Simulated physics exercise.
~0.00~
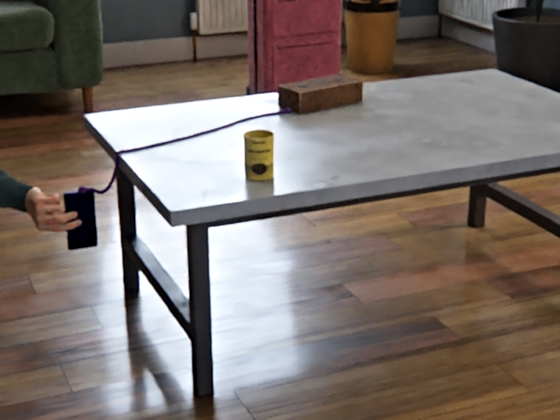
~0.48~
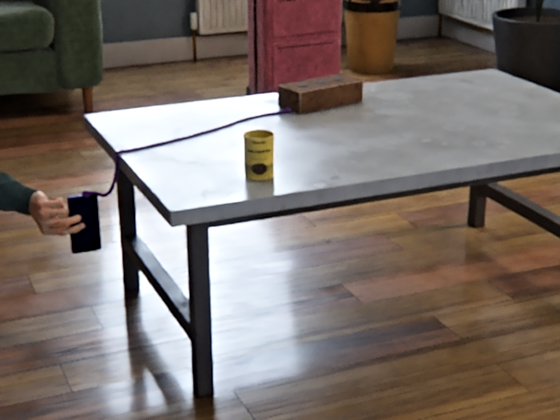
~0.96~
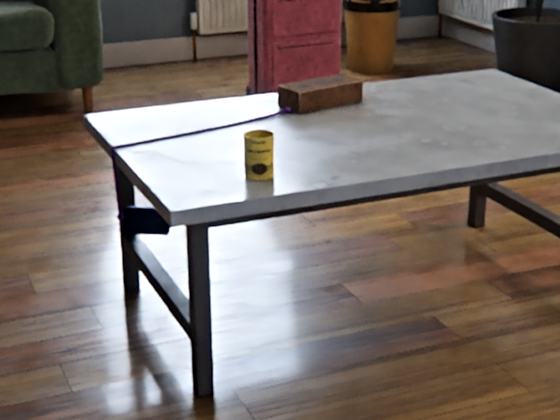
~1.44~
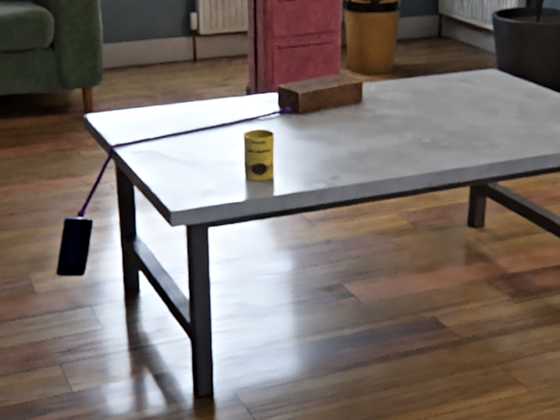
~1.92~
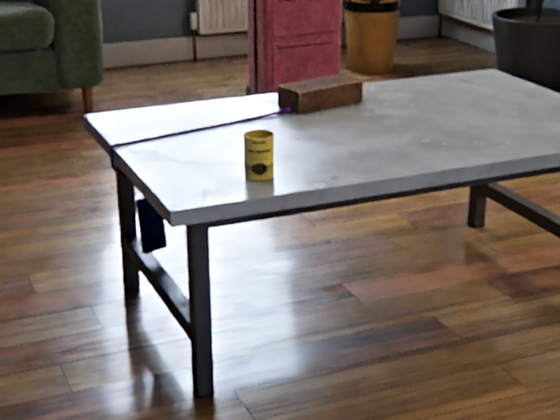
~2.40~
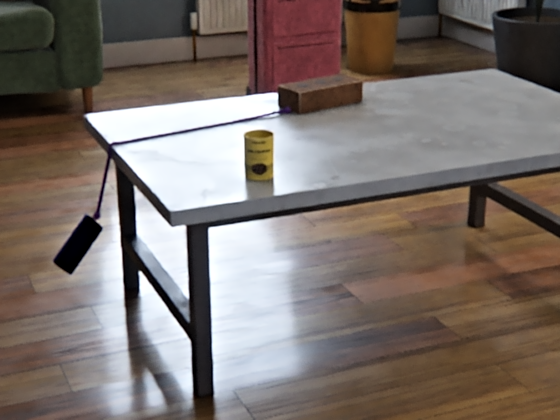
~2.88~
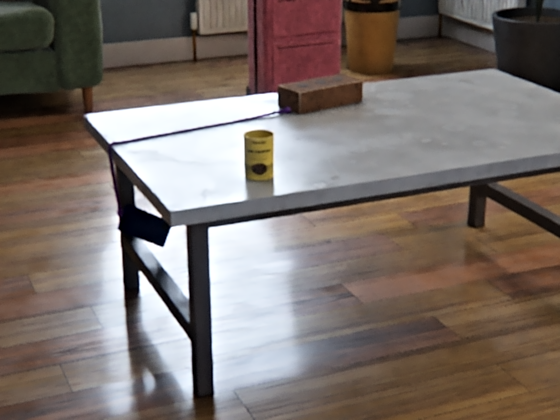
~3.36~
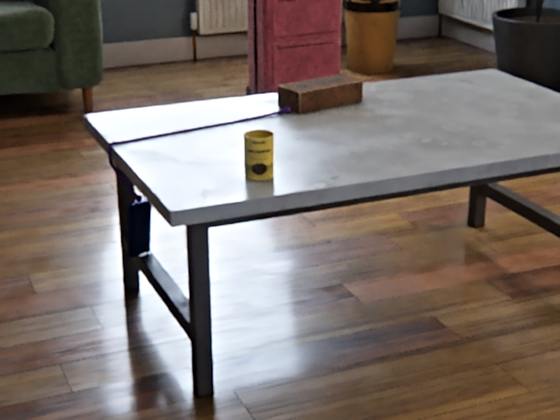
A dark blue phone hangs from a cord in a hand at the left, beside a pale grey table with dark legs, seen from slightly above in a room with a wooden floor. The cord runs across the tabletop to a brown brick near the back, and a yellow cup stands closer to the front edge. The hand lets go and withdraws, and the phone swings right, beneath the table's end. It swings back left, then right and left again, tilting as it goes. Finally it dangles near the left legs, above the floor, while brick and cup stay put.
